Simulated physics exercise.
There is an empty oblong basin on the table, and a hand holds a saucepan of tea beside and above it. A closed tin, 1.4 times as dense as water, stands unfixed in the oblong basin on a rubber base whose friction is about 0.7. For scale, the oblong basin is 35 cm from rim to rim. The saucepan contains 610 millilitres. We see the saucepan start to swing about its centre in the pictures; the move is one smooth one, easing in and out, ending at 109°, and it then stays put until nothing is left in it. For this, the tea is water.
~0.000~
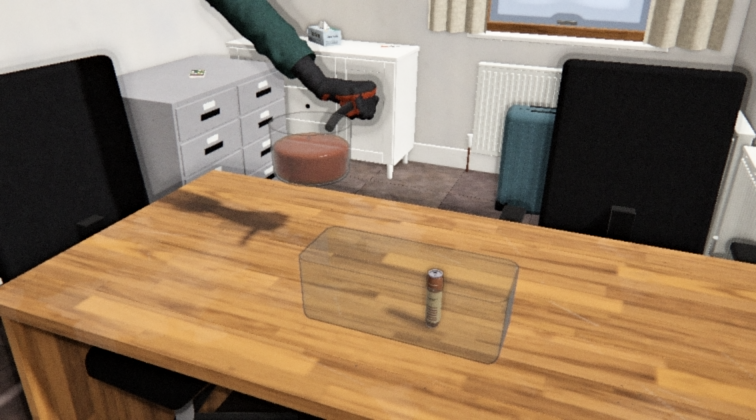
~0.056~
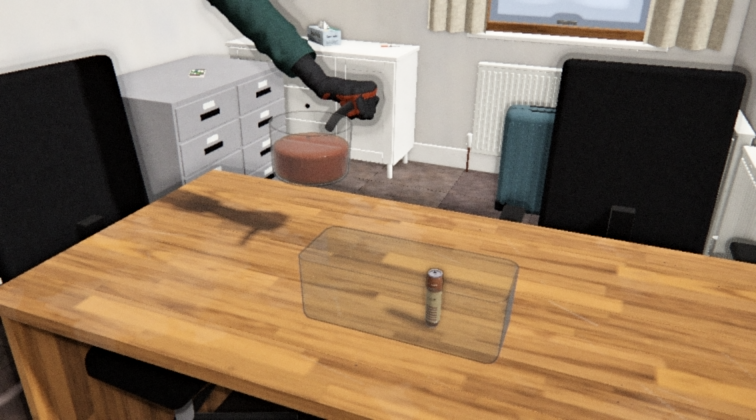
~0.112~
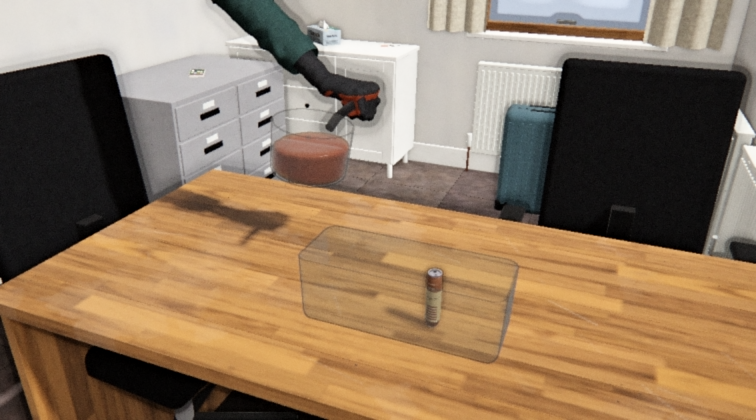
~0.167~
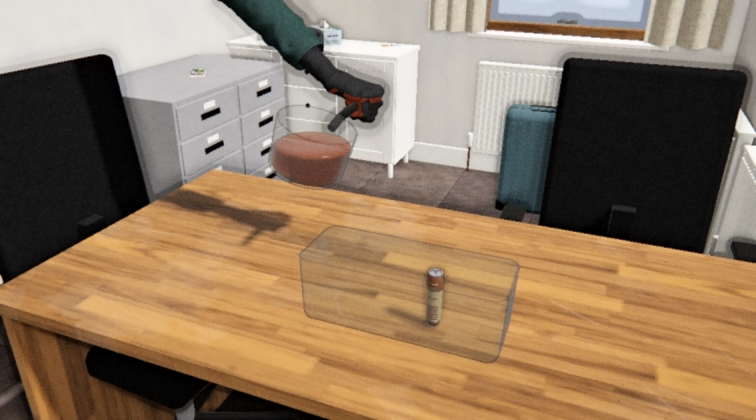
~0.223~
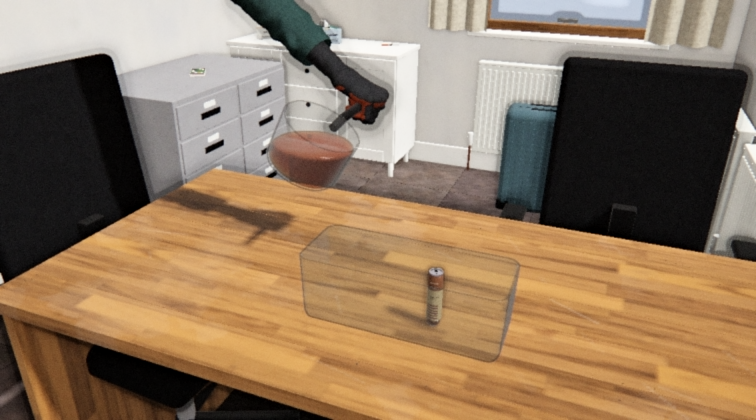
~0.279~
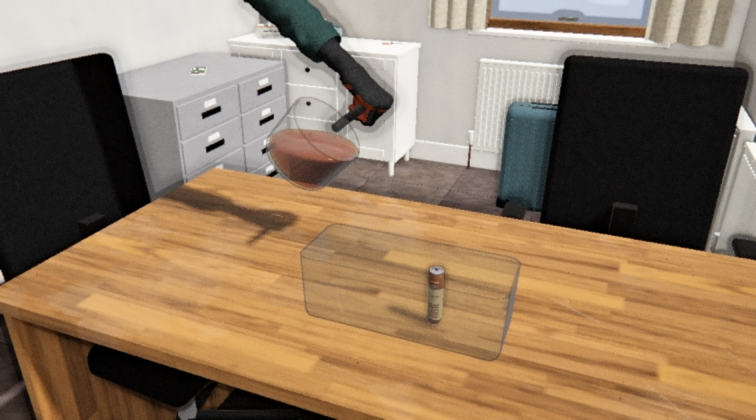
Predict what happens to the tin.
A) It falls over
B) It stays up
Option B: It stays up.
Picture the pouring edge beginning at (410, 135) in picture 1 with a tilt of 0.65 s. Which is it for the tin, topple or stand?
Then it tips over.
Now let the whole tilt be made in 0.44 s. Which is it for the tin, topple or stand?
Holds steady.
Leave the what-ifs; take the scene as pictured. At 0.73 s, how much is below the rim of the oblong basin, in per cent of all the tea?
My estimate is about 82 percent.
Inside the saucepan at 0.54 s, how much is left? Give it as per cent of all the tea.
Around 36 percent.
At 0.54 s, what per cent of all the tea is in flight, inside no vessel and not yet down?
Roughly 48 percent.
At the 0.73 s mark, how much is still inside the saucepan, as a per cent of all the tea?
About 8 per cent.
After 0.54 s the tilt is 101° and 35 per cent is still to pour; the tin stands where it began.
After 0.73 s the tilt is 109° and 8 per cent is still to pour; the tin stands where it began.
After 0.93 s the tilt is 109° and 0 per cent is still to pour; the tin stands where it began.
After 1.15 s the tilt is 109° and 0 per cent is still to pour; the tin stands where it began.
In the end the tin stands where it began.
